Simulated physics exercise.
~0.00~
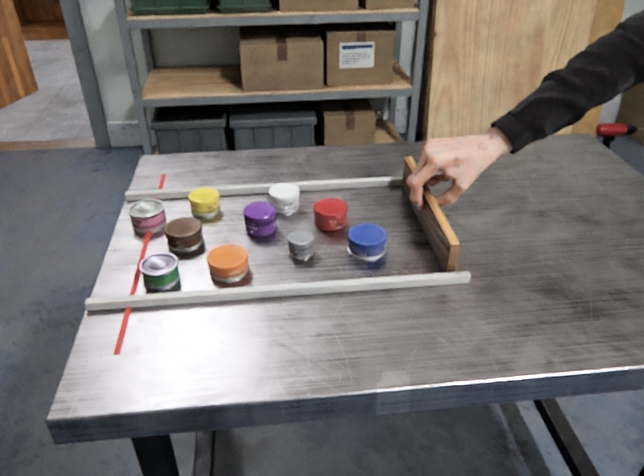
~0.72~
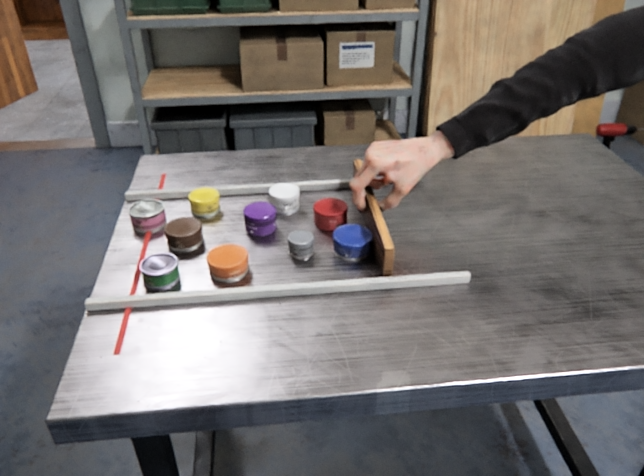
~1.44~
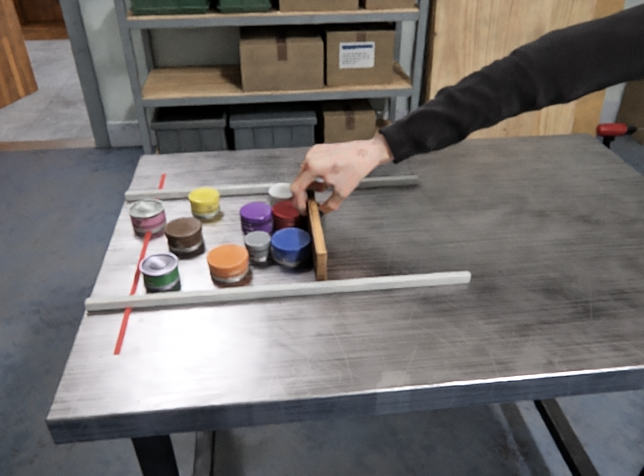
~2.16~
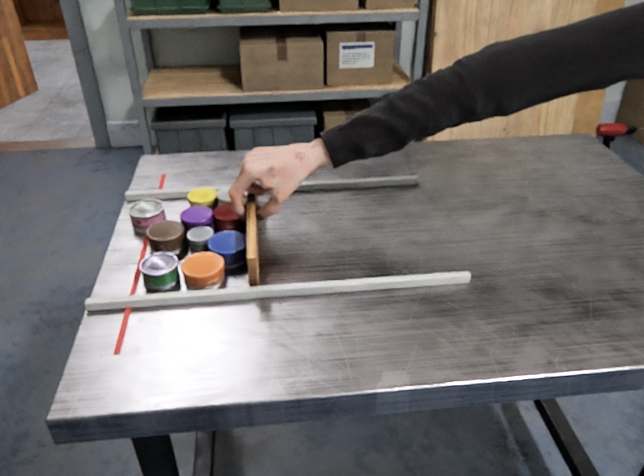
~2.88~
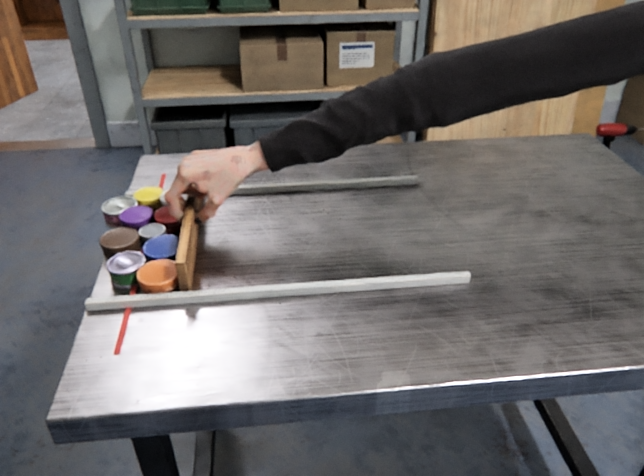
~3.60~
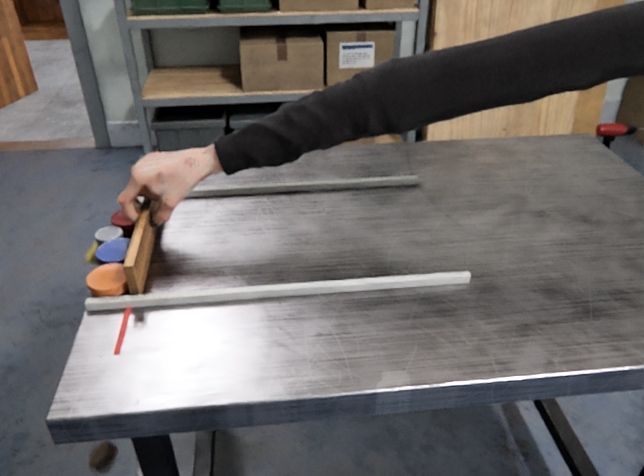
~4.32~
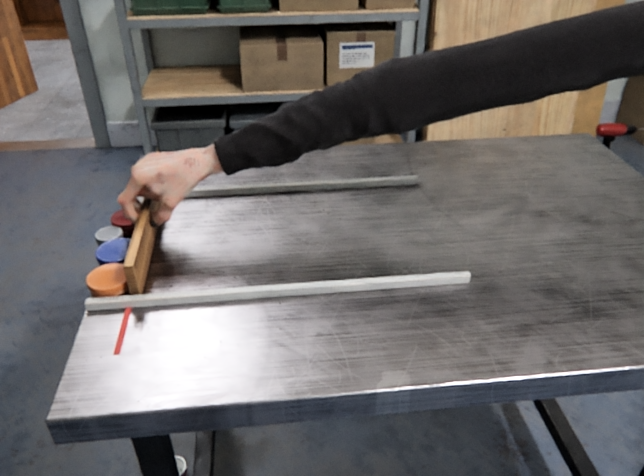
On a metal workshop table, a hand slides an upright wooden board left between two pale rails, gathering scattered colorful pots and pushing them past a red tape line to the edge, where several drop off, leaving orange, blue, gray and red ones beside the board.
